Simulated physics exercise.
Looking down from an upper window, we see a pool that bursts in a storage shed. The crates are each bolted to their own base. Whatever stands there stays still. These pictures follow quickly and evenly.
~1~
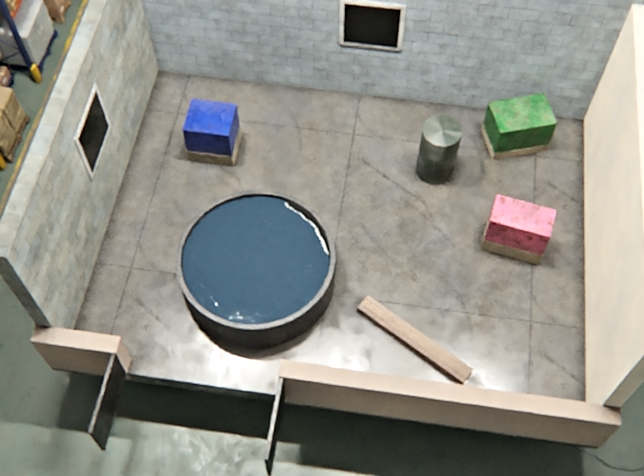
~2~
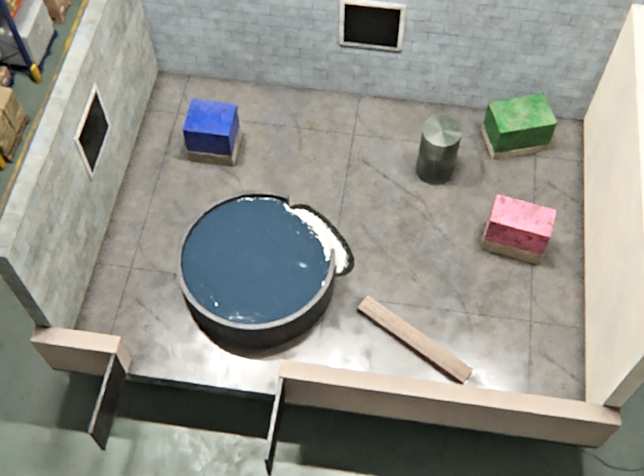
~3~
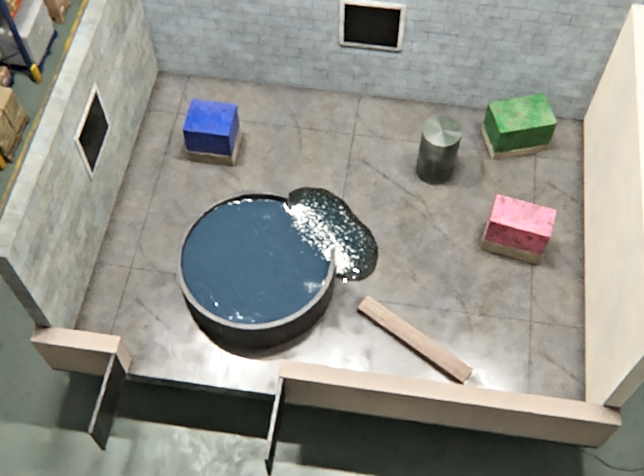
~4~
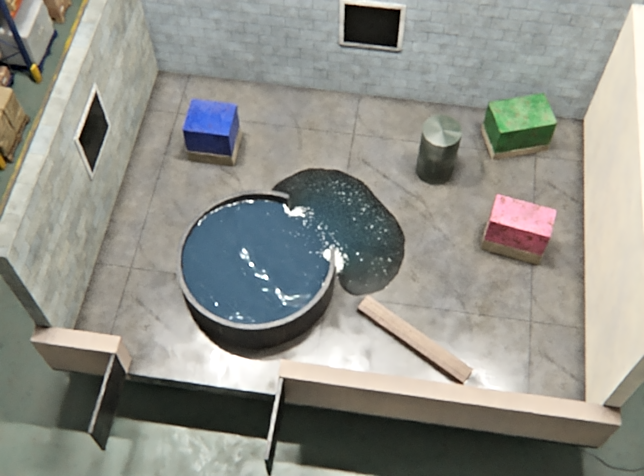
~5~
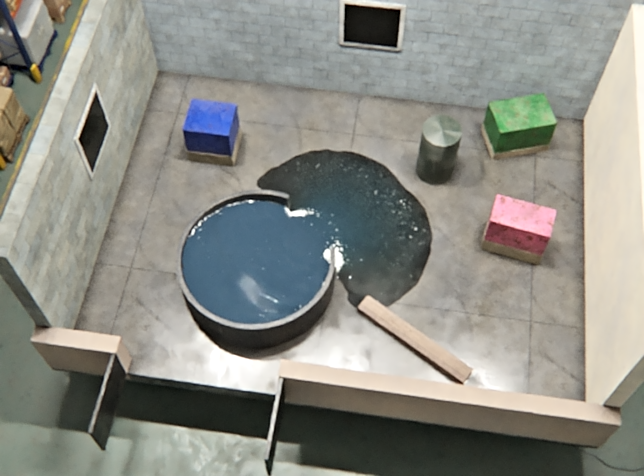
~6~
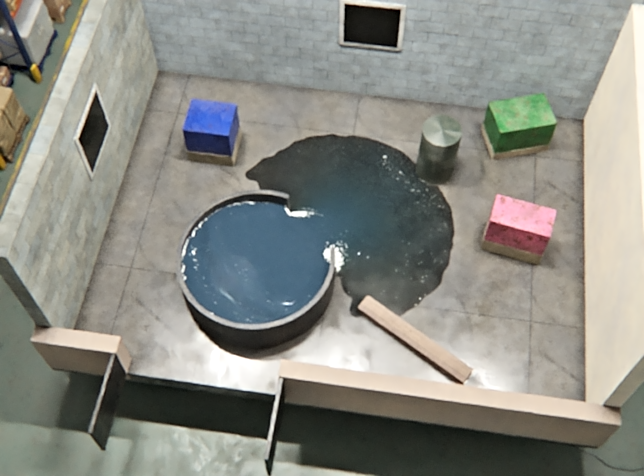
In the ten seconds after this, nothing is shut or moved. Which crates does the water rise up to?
The pink crate will be out of the water's reach; the blue crate will be out of the water's reach; the green crate will be within the water's reach.
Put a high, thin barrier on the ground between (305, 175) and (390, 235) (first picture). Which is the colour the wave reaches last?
That would be the green-painted one.
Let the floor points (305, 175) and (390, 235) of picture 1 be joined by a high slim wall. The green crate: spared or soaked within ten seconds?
Well, the green one comes through dry in the end.
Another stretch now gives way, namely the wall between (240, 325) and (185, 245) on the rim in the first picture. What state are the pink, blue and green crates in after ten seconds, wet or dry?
Pink crate is not reached; blue crate is not reached; green crate is not reached.
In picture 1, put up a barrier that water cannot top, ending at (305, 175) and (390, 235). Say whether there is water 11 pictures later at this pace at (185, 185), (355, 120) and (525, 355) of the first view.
As listed: Under water, not flooded, wet.
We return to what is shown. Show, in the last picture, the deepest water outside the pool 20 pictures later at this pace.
(543, 135).
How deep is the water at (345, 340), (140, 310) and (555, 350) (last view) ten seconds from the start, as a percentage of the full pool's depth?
First spot roughly 6 %, second 4 %, third 18 %.
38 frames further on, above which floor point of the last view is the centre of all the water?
Roughly (390, 213) in the last picture.
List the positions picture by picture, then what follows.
In the first frame, the round tank at (256, 259) is whole and still.
In the second frame, the front is at (348, 266), out from the gap on the round tank's far side.
In the third frame, the front is at (367, 269), out from the gap on the round tank's far side.
In the fourth frame, water pours out on the round tank's far side and has run to (399, 242).
In the fifth frame, water pours out on the round tank's far side and has run to (424, 225).
In the sixth frame, the front is at (439, 197), out from the gap on the round tank's far side.
A moment on, water covers 30 % of the floor; the pink crate water round its plinth, the blue crate water round its plinth, the green crate water round its plinth.
Next, water covers 40 % of the floor; the pink crate water round its plinth, the blue crate water round its plinth, the green crate water round its plinth.
Then, water covers 50 % of the floor; the pink crate water round its plinth, the blue crate water round its plinth, the green crate water round its plinth.
Later, water covers 65 % of the floor; the pink crate water round its plinth, the blue crate water round its plinth, the green crate water round its plinth.
In the end, water covers 95 % of the floor; the pink crate stayed above the water, the blue crate stayed above the water, the green crate was topped.
